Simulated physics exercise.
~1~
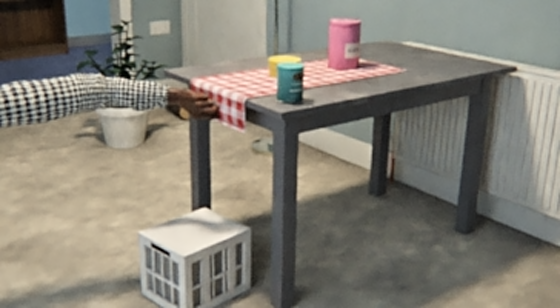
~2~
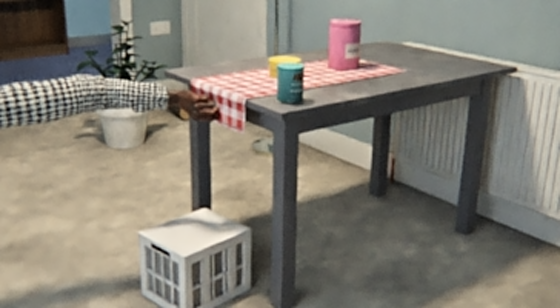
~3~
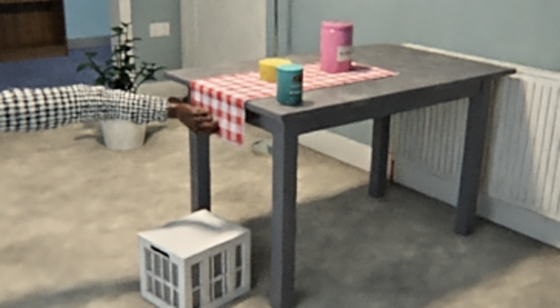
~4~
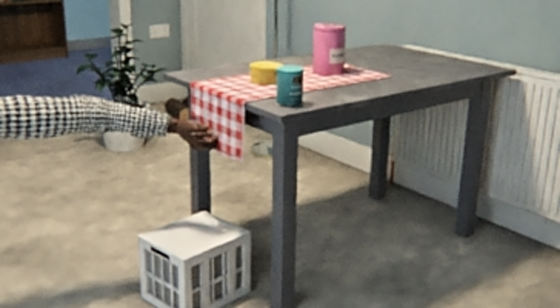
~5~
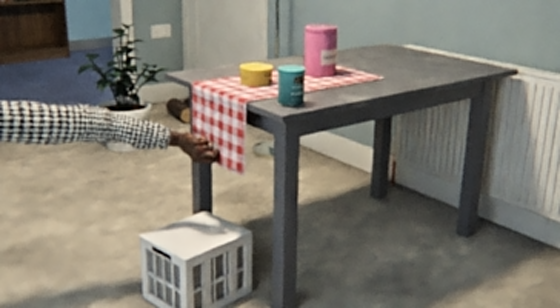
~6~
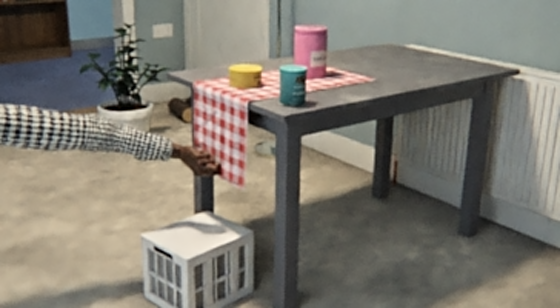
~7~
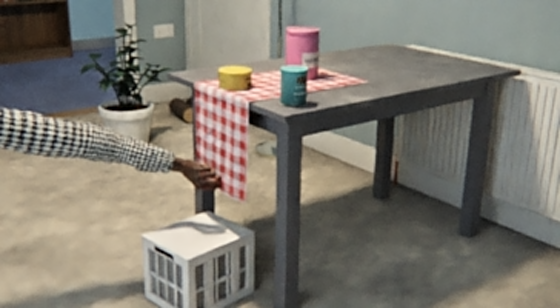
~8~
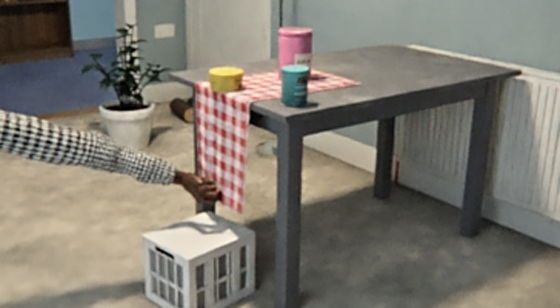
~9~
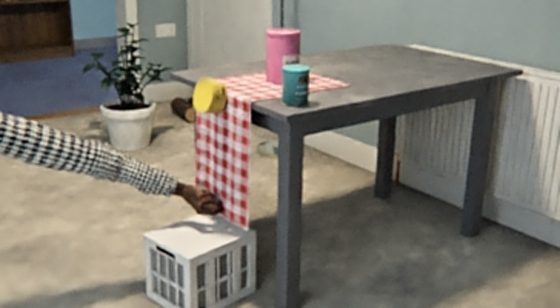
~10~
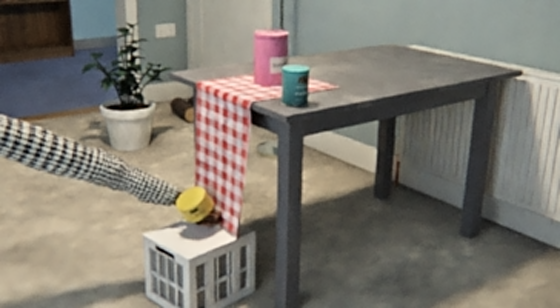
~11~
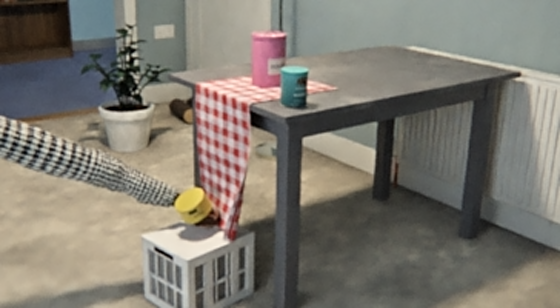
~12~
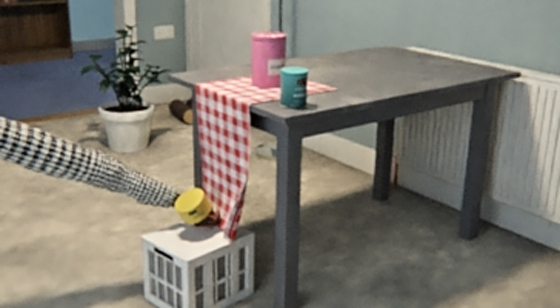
A hand pulls the checked cloth down to the crate, tipping the yellow tub off the table.
